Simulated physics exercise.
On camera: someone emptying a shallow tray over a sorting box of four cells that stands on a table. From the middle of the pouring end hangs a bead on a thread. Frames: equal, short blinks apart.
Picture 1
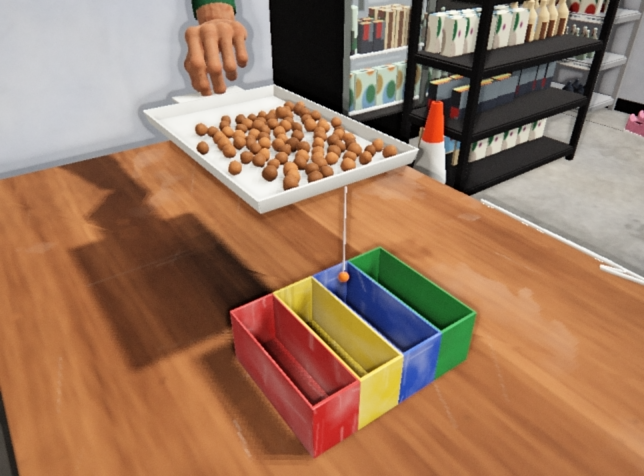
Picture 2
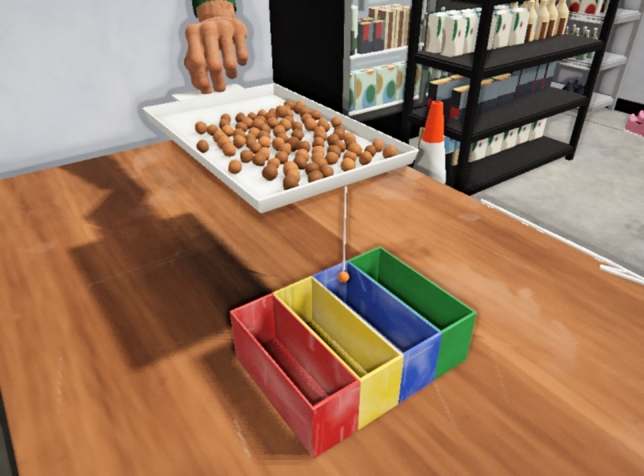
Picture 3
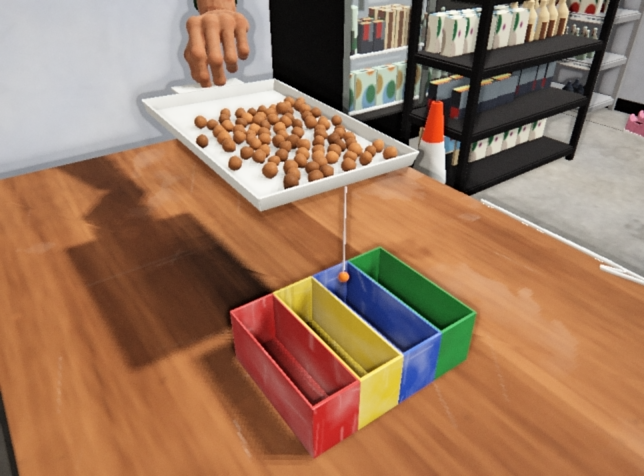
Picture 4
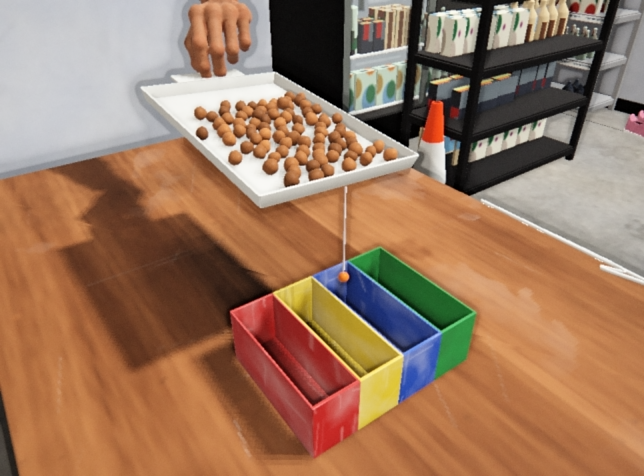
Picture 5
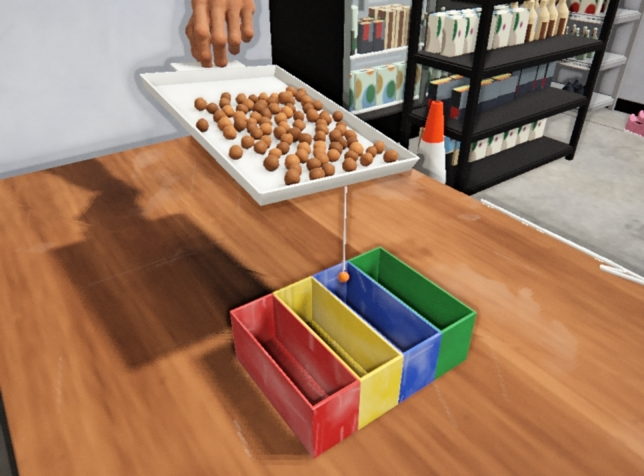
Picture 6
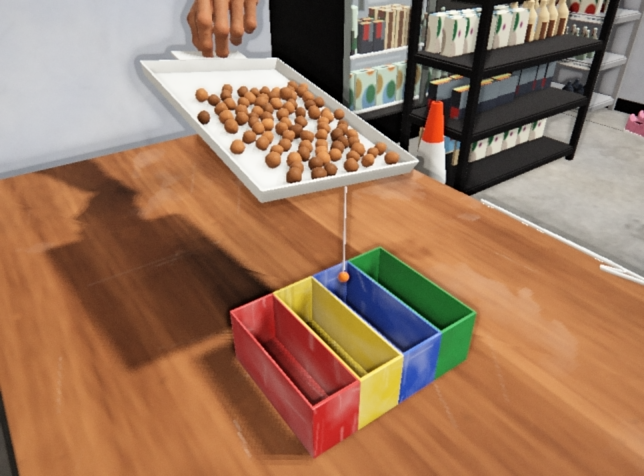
Hand tilting a white tray of hazelnuts slightly toward its right corner above a box with red, yellow, blue and green cells.
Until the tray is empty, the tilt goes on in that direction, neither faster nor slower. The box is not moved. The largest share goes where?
To the green cell.
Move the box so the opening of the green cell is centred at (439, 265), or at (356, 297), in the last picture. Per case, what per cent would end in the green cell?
Approximately 30 percent, followed by approximately 0 percent.
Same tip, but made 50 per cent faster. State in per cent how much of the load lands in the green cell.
That comes out at roughly 50 per cent.
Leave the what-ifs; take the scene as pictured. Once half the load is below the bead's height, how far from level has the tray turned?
Somewhere around 100 degrees.
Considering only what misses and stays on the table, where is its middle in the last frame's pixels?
Somewhere about (444, 283), I'd say.
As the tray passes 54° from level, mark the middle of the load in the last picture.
Centre estimate: (349, 117).
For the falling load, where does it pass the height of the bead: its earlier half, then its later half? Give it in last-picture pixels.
First roughly (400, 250), then roughly (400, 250).
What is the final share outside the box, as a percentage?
Result: Near 40 % of the load.
Shortly afterwards, tray tipped steeply; the whole lot on the tray.
Next, tray tipped right over; the whole lot on the tray.
Some moments later, tray tipped past a quarter turn; near half in the green cell; a little in the blue cell; only a few in the yellow cell; near half falling or outside the box.
In the end, tray tipped past a quarter turn; near half in the green cell; a little in the blue cell; only a few in the yellow cell; none at all in the red cell; near half outside the box.
